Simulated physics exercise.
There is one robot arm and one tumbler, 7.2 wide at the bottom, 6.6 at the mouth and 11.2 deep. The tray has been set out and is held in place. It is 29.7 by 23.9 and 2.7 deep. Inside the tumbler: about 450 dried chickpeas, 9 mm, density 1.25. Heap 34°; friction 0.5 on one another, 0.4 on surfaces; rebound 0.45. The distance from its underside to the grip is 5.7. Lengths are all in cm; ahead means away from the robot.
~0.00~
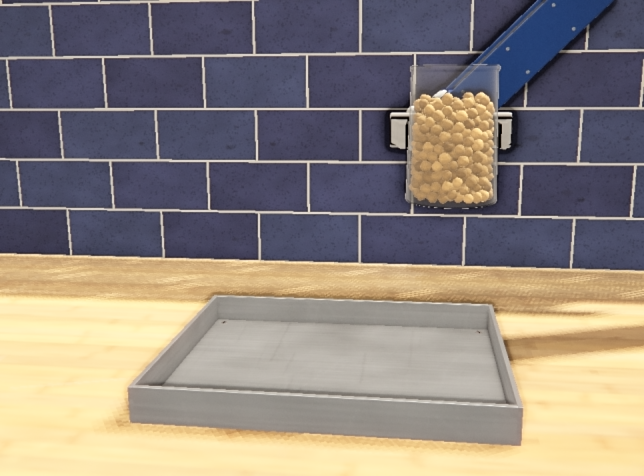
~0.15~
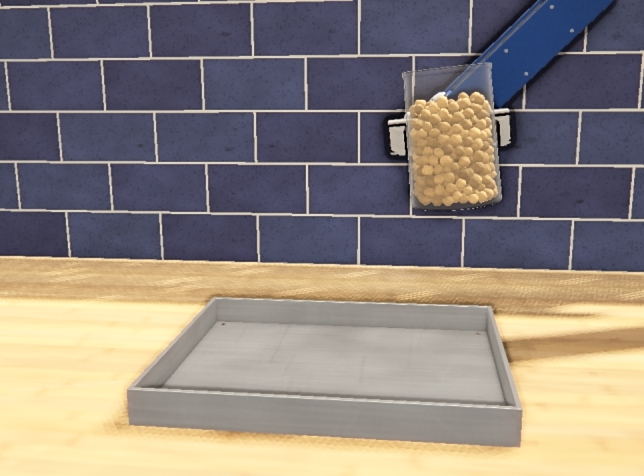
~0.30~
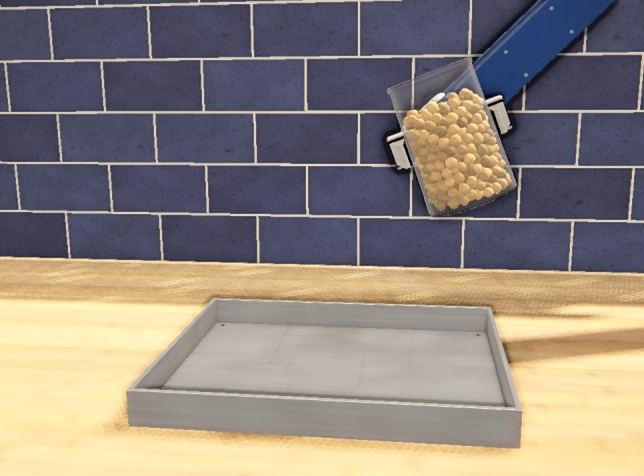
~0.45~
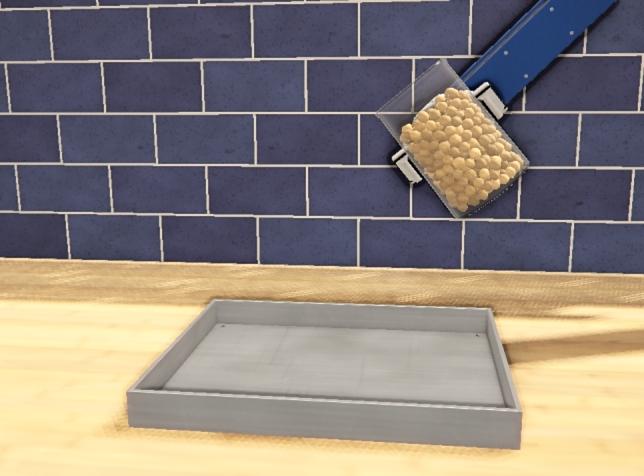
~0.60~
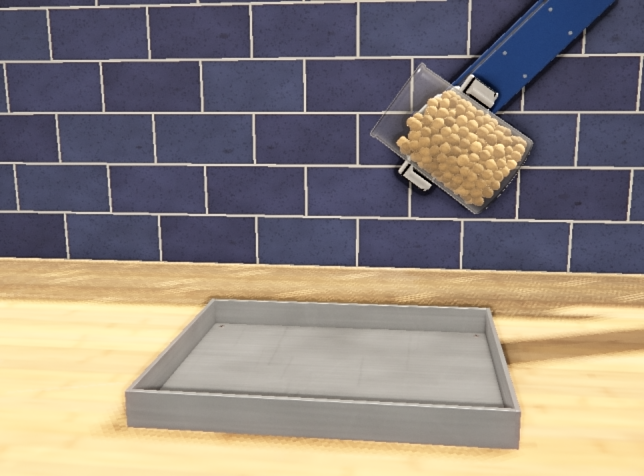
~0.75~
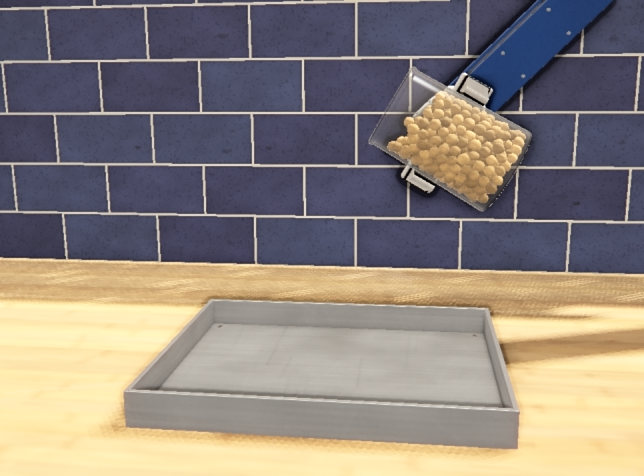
We see a blue robot arm holding a clear tumbler of chickpeas above an empty grey tray, against a blue tiled wall; it steadily tilts the tumbler's open top far to the left, and the chickpeas shift inside.
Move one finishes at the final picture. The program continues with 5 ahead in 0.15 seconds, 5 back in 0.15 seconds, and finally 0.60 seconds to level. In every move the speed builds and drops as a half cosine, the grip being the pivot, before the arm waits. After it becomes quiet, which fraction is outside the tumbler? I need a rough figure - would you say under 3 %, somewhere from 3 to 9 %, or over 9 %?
I would say somewhere from 3 to 9 %.
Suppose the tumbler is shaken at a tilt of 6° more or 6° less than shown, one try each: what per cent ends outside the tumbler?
First try around 10 %, second around 0 %.
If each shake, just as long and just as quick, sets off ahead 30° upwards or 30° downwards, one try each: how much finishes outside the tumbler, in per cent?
Try one gives about 10 in a hundred, try two about 0 in a hundred.
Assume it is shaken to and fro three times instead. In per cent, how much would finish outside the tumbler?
That would give close to 10 percent.
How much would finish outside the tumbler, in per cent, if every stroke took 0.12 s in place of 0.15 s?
In that case around 10 per cent.
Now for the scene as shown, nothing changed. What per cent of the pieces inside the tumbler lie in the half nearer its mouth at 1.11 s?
Some 35 percent is in that half.
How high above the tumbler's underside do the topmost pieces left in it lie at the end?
Height at rest: Approx. 9.5 cm.
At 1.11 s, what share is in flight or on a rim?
Roughly 5 percent.
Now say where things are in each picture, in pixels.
Tumbler middle at (453, 136), level; upper third of the load around (453, 119), from x 415 to 490, top at y 100; 454 in the tumbler, in the first frame.
Tumbler middle at (451, 138), tilted 6° forward; upper third of the load around (452, 121), from x 415 to 495, top at y 100, in the second frame.
Tumbler middle at (451, 139), tilted 21° forward; upper third of the load around (451, 123), from x 410 to 505, top at y 95, in the third frame.
Tumbler middle at (452, 140), tilted 39° forward; upper third of the load around (452, 125), from x 405 to 520, top at y 95, in the fourth frame.
Tumbler middle at (451, 140), tilted 54° forward; upper third of the load around (451, 125), from x 405 to 520, top at y 95, in the fifth frame.
Tumbler middle at (449, 140), tilted 60° forward; upper third of the load around (452, 126), from x 395 to 520, top at y 95; 454 in the tumbler, in the sixth frame.
By 1.11 s, tilted 59° forward, highest piece 24 above the table; 430 in the tumbler, 3 in the tray, 21 in flight or on a rim.
By 1.47 s, tilted 12° forward, highest piece 27 above the table; 430 in the tumbler, 24 in the tray.
By 1.85 s, level, highest piece 26 above the table; 430 in the tumbler, 24 in the tray.
By 2.90 s, level, highest piece 26 above the table; 430 in the tumbler, 24 in the tray.
Final count, 430 in the tumbler, 24 in the tray. That is 5 % outside the tumbler.
